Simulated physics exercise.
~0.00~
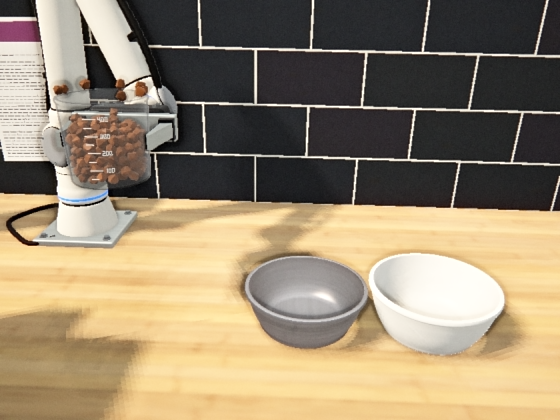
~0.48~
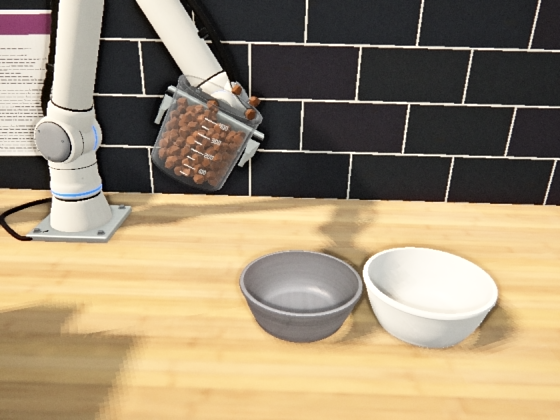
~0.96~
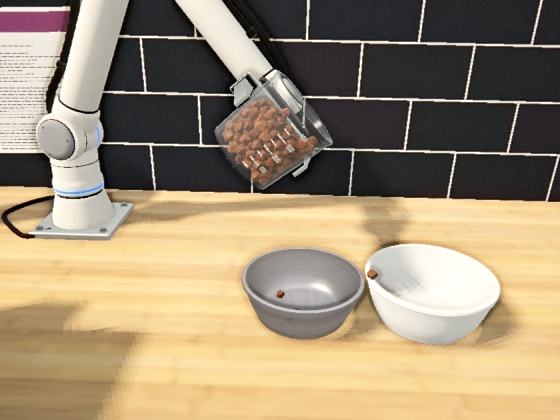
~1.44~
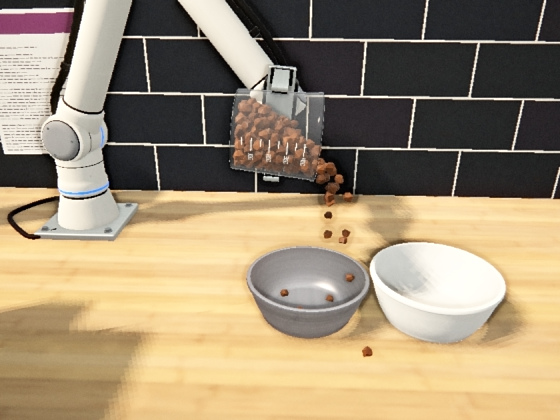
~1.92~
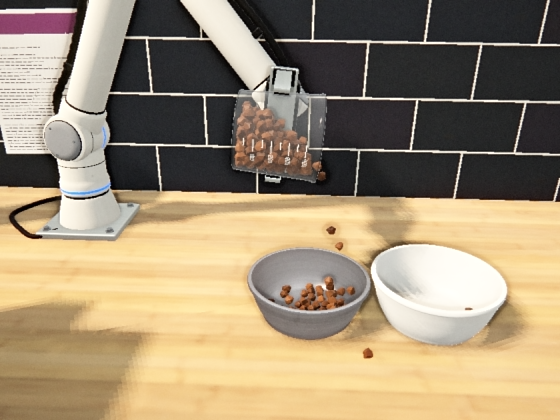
In the video, a white robot arm carries a clear container of brown pellets rightward and tips it above a gray bowl and a white bowl. Pellets spill mostly into the gray bowl, with one on the table, while many remain in the sideways container.
